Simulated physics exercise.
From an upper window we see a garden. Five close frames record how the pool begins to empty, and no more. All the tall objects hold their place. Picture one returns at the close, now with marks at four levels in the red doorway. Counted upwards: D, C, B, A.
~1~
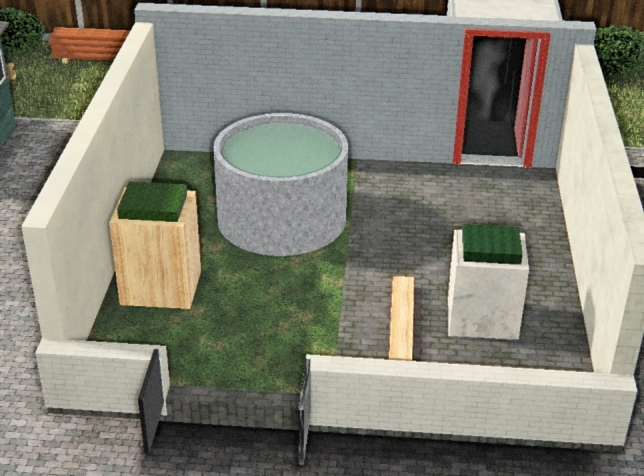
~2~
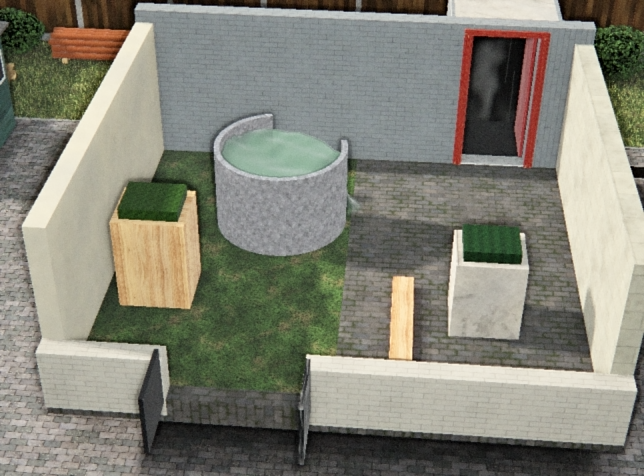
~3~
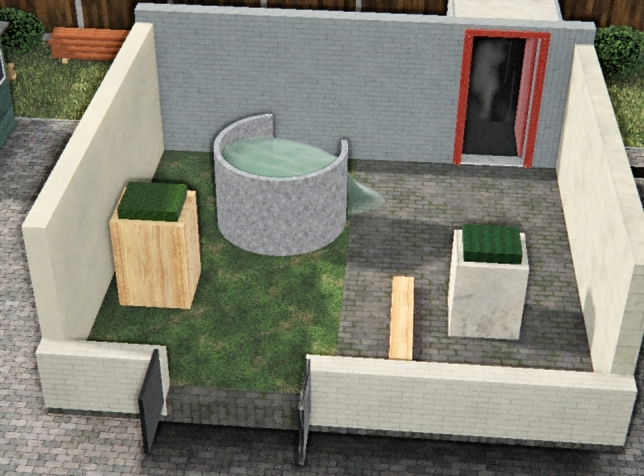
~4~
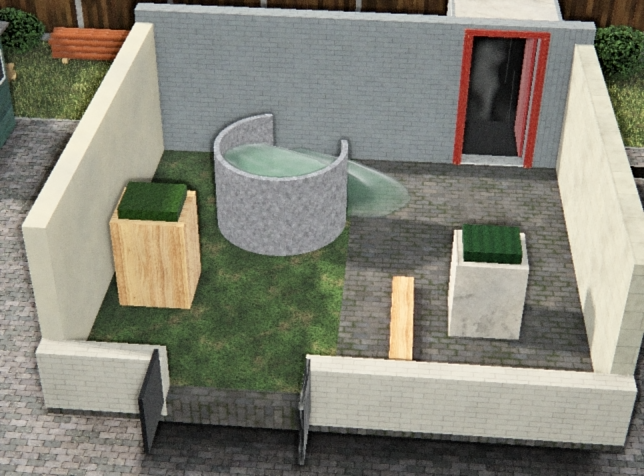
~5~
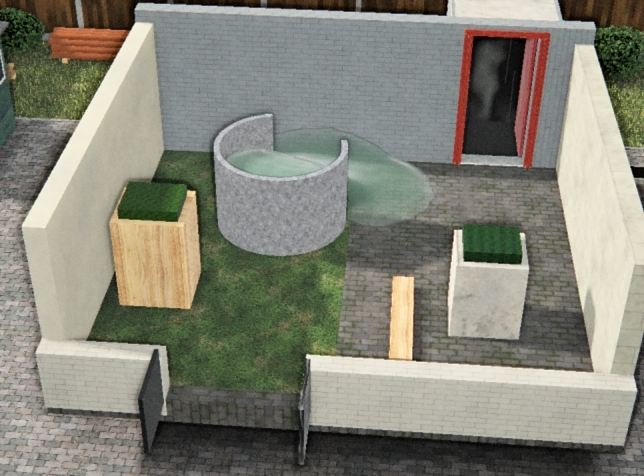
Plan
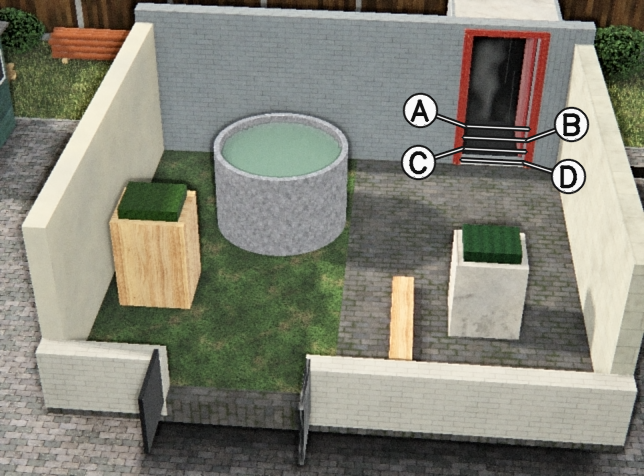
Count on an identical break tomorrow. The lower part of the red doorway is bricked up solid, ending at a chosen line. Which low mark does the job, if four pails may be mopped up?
It is C.
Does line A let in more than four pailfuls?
No, that is safe.
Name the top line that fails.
It is D.
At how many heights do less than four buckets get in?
Three of the four.
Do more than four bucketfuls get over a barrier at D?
Yes.
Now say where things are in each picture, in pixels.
The first frame shows water in the pool at rest, its middle at (281, 151); foot of the red doorway at (492, 165); open gate at (236, 347).
The second frame shows front seen at (354, 210), 1 % of the ground wet.
The third frame shows front seen at (381, 199), 4 % of the ground wet.
The fourth frame shows front seen at (398, 205), 8 % of the ground wet.
The fifth frame shows front seen at (425, 179), 12 % of the ground wet.
On the marked copy, A at (496, 127); B at (495, 139); C at (494, 150); D at (492, 161); from the bottom up D, C, B, A.
Choosing A, nothing gets over.
Choosing B, nothing gets over.
Choosing C, a splash gets over, under a bucket.
Choosing D, about 13 bucketfuls get in.
